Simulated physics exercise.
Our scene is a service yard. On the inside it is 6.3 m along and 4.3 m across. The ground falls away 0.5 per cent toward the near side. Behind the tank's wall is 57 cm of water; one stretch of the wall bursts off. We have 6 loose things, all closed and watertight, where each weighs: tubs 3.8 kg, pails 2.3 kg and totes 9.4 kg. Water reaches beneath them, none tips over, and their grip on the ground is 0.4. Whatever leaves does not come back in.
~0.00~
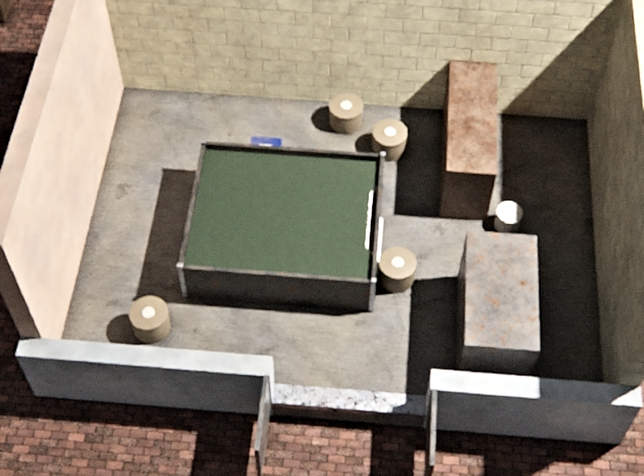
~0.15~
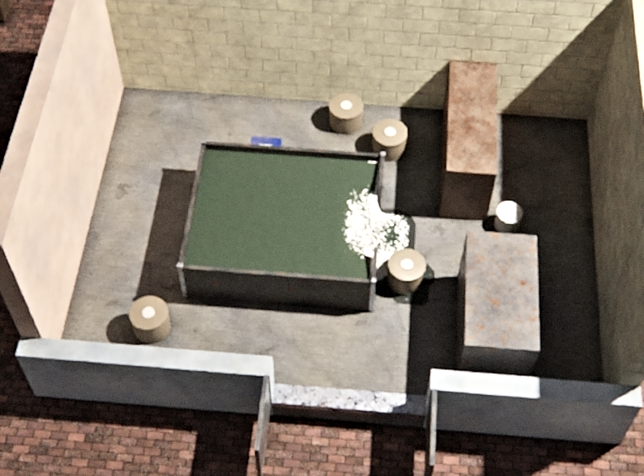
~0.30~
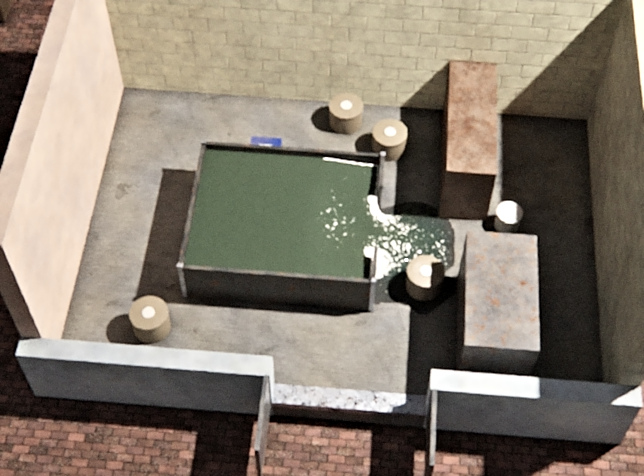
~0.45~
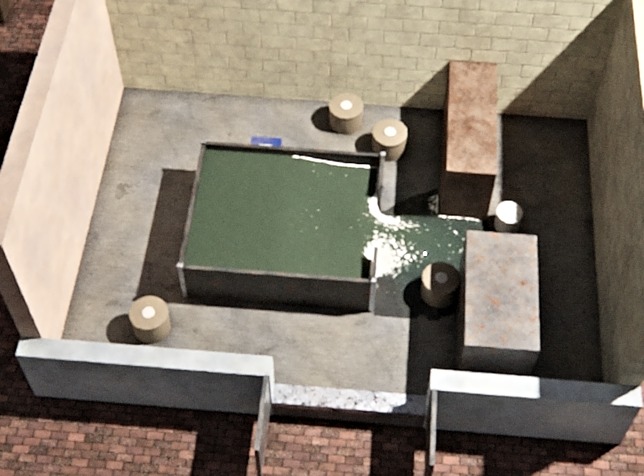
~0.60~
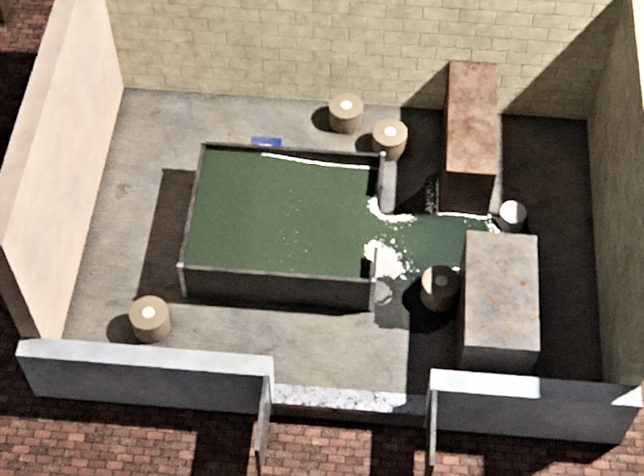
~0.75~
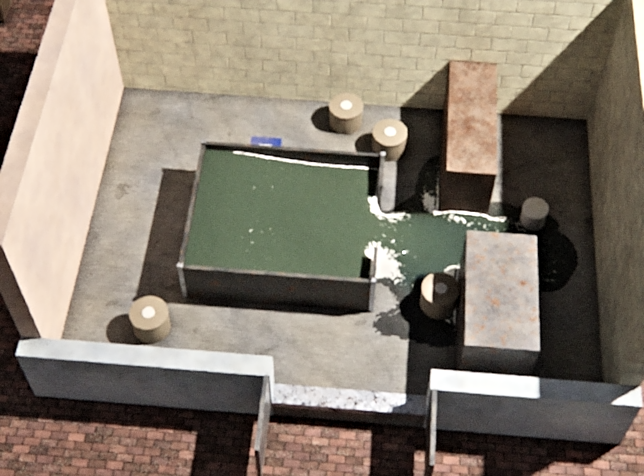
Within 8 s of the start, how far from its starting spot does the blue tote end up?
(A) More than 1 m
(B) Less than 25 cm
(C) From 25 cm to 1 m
B.
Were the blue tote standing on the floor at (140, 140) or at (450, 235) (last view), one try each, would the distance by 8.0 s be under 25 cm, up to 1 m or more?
Taken in turn, it stays almost motionless and then is carried a long way.
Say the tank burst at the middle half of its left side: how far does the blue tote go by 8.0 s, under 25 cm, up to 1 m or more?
From there, the blue tote gets swept far.
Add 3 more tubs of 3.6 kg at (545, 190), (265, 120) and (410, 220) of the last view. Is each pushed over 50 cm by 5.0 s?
From first to last: Surpasses it, surpasses it, surpasses it.
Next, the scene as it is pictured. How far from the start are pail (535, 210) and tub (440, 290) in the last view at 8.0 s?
Lab note - in order: 120 cm; washed out.
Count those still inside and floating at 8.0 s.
The count is 3.
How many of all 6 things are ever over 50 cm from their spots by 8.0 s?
That adds up to 4.
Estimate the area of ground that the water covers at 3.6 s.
Close to 17 m2, I'd say.
After 1.6 s the blue tote is near (265, 146), 0.0 m from its start, aground; 0 of 6 are out; 0 afloat.
After 3.6 s the blue tote is near (265, 146), 0.0 m from its start, aground; 1 of 6 are out; 1 afloat.
After 5.6 s the blue tote is near (265, 146), 0.0 m from its start, aground; 1 of 6 are out; 3 afloat.
After 8.0 s the blue tote is near (265, 146), 0.0 m from its start, aground; 1 of 6 are out; 3 afloat.
